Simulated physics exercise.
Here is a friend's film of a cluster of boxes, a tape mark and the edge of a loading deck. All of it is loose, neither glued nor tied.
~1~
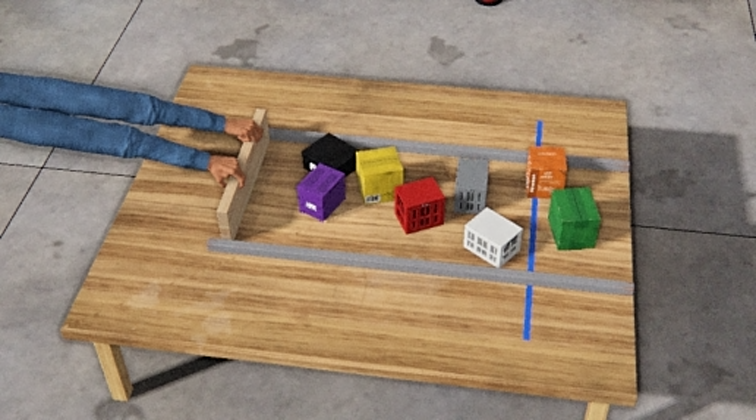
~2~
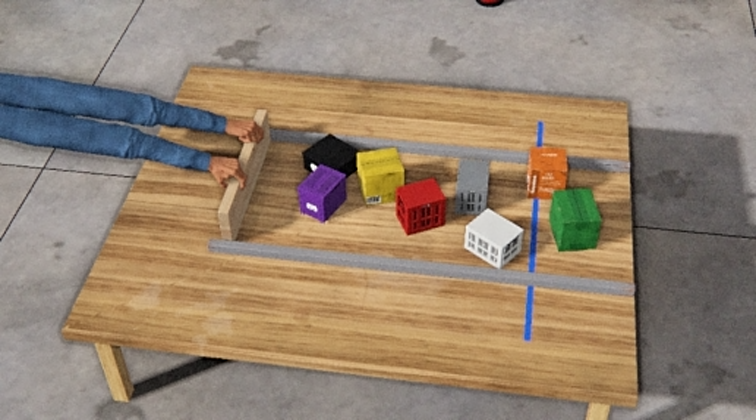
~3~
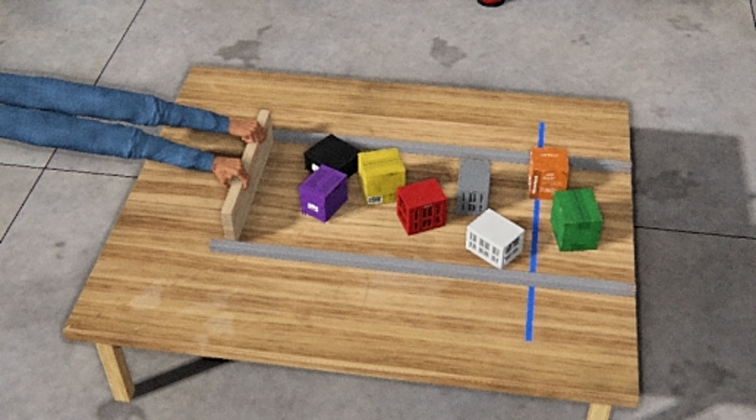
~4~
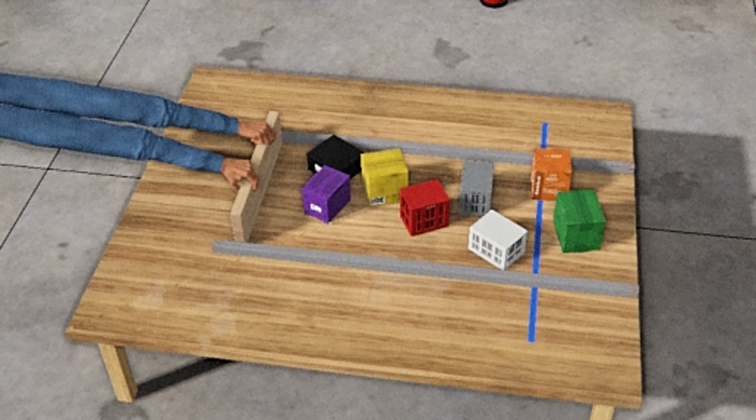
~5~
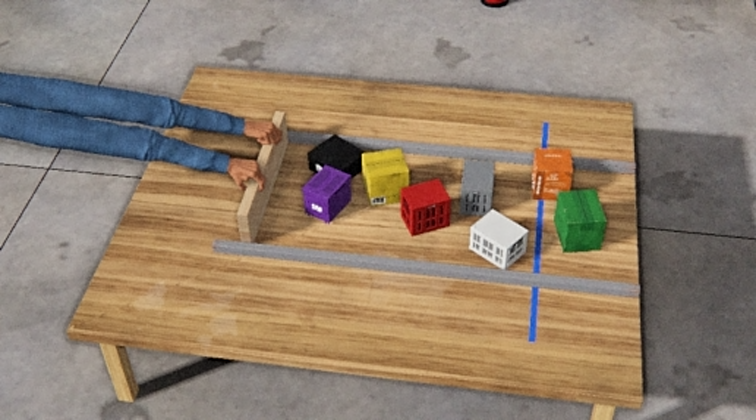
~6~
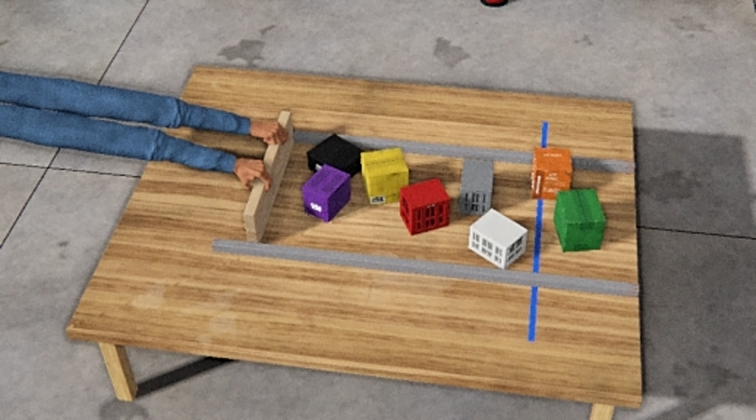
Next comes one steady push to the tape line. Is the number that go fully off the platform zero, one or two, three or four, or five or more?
Watching this, the number dropping off is one to two.
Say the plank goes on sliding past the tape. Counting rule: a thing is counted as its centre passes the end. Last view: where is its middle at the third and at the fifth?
Its middle is around (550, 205) and later (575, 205).
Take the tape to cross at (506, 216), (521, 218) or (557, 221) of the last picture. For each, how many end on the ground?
0, 1, 3.
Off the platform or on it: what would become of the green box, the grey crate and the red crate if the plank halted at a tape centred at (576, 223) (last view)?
Looking at each in turn, the green box is gone, the grey crate is gone, and the red crate is still there.
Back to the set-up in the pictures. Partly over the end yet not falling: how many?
As for overhanging, the count is 2.
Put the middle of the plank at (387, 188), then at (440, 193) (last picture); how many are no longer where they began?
At the first spot the count is 5, and at the second it is 7.
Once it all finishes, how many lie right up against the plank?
The number is 2.
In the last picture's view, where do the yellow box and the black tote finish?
For the yellow box it's (600, 199), and for the black tote it's (565, 173).
Soon after, none off yet; green box at rest near (579, 220); orange box at rest near (551, 174); white crate at rest near (498, 239).
After that, none off yet; green box moving near (582, 222); orange box displaced a little near (566, 176); white crate displaced about its own width near (532, 251).
In the end, the number that fall off is one or two; gone, green box.
